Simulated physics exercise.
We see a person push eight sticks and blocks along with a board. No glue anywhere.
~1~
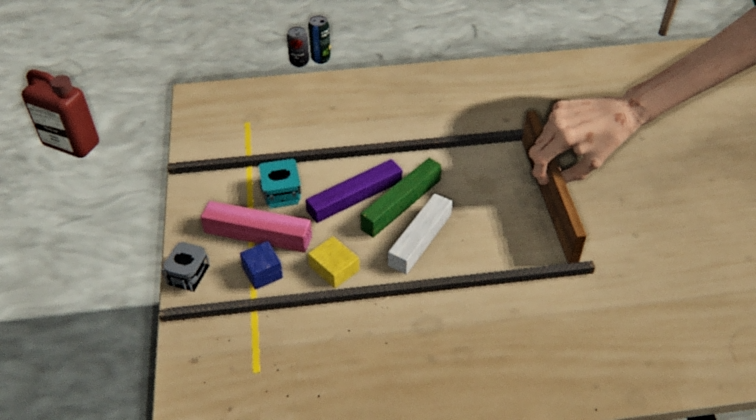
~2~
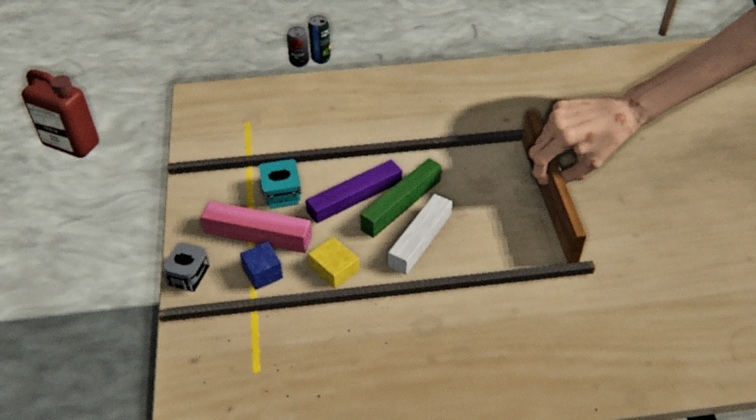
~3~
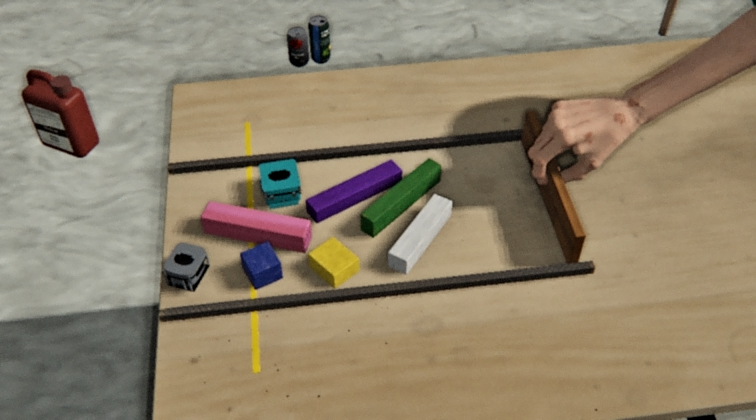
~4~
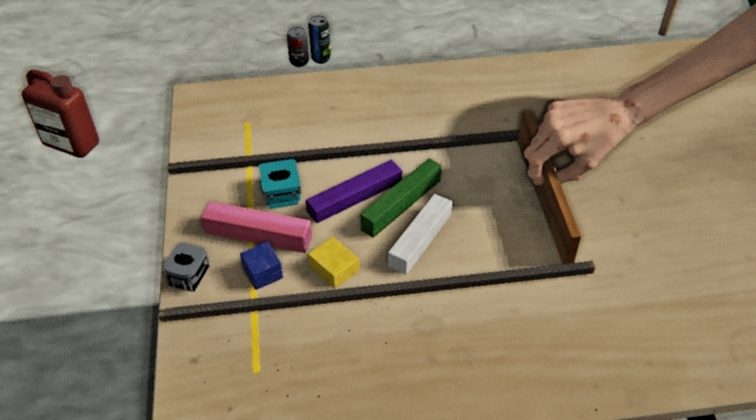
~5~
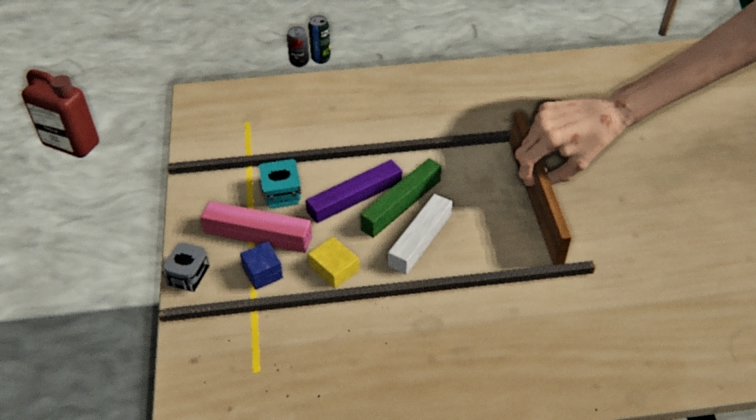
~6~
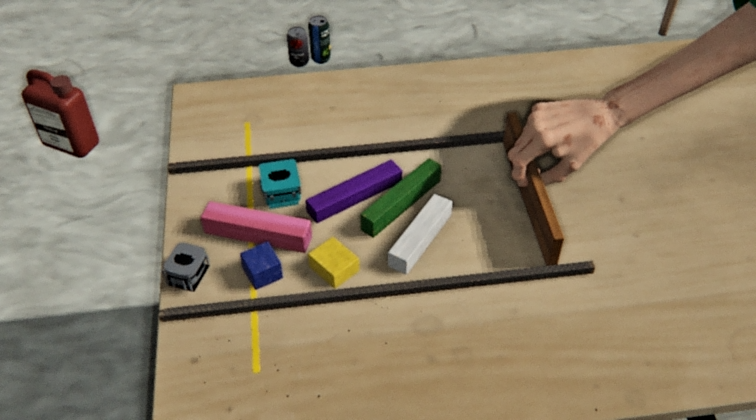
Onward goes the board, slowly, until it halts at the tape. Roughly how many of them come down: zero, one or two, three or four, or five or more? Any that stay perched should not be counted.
One to two.
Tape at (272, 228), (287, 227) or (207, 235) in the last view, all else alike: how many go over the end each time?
Respectively, 0, 0 and 4.
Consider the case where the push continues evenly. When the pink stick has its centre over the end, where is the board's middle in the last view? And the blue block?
Pink stick over the end: About (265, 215). Blue block over the end: About (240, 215).
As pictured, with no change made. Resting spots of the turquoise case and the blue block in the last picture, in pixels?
One ends up near (194, 181) and the other near (177, 269).
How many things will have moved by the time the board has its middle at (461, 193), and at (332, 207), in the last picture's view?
First 0, then 7.
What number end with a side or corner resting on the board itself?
In total, 2.
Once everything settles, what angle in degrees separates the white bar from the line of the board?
Close to 0°.
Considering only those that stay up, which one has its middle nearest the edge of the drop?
The one in question is the blue block.
A little later, none off yet; grey case at rest near (186, 267); pink stick at rest near (257, 227); blue block at rest near (262, 266).
When it is over, the number that fall off is one or two; down, pink stick and grey case.
